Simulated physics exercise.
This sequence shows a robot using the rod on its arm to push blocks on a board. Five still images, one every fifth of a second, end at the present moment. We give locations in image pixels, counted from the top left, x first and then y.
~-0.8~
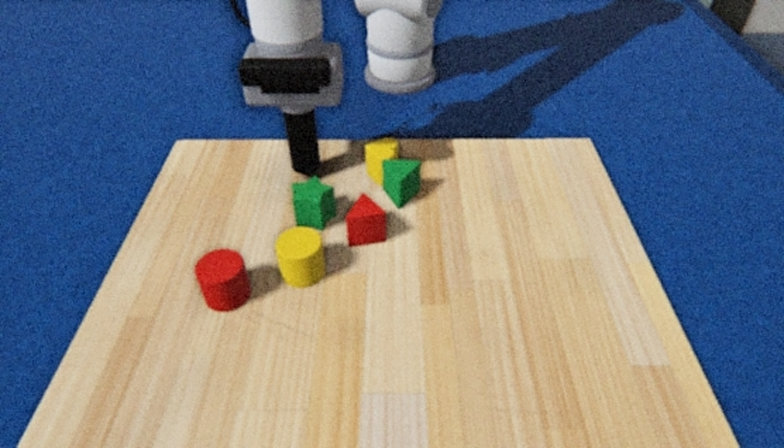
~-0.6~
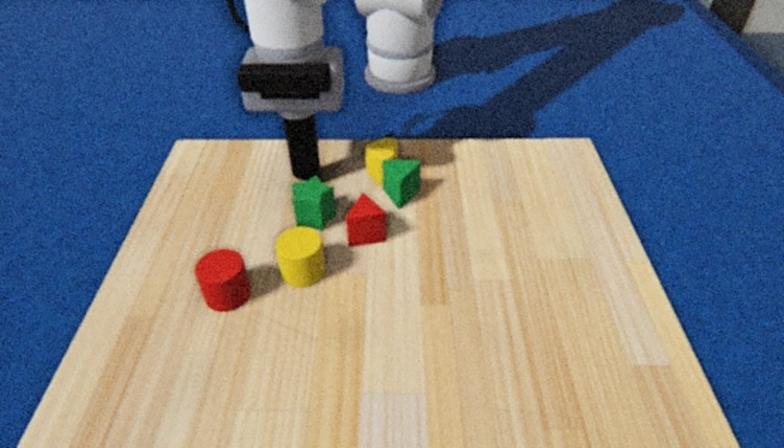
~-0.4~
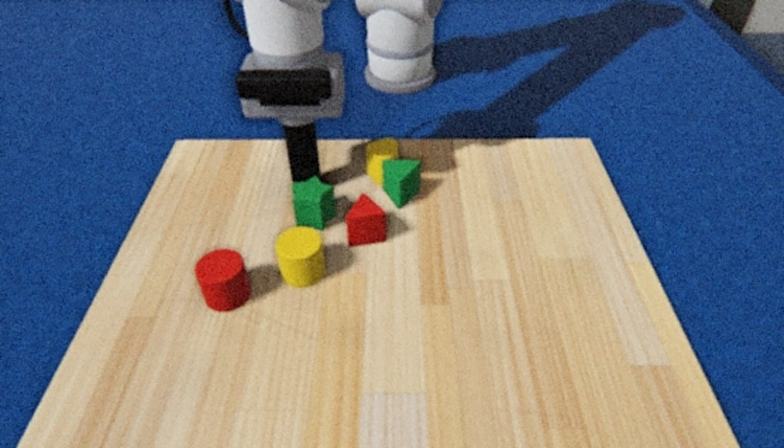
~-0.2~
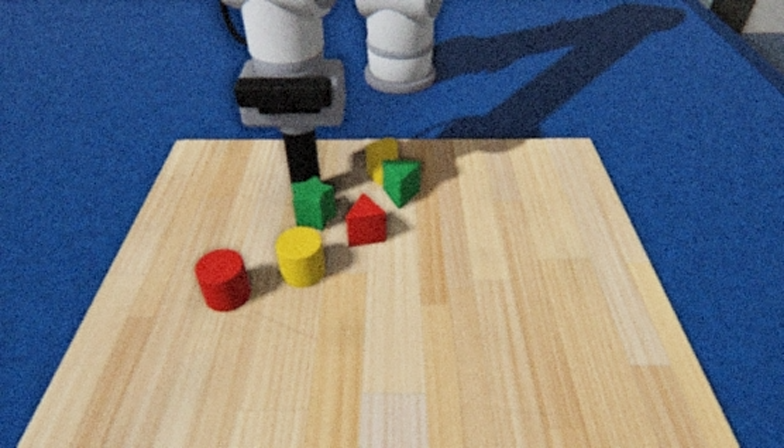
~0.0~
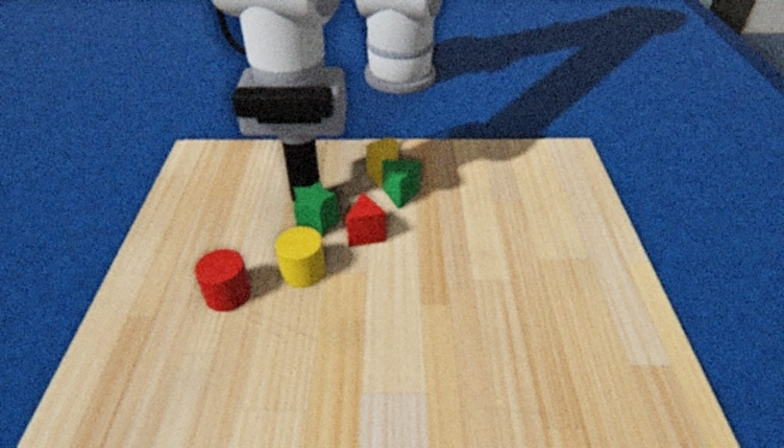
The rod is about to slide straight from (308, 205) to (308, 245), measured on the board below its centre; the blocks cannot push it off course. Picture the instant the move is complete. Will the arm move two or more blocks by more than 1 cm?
Yes.
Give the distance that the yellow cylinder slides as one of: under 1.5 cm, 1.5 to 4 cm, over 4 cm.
Between 1.5 and 4 cm.
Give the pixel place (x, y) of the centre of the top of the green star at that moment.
It is going to be at (316, 236).
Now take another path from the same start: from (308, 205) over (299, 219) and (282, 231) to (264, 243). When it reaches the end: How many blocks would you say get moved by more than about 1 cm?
It should be one, as far as I can tell.
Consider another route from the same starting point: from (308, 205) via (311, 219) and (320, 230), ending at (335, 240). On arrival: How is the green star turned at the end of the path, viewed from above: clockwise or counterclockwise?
Clockwise, from overhead.
The first path, step by step. Halfway along, rod (306, 216); green star (316, 214).
At the end, rod (307, 236); yellow cylinder (301, 266); green star (316, 236); red triangular block still.
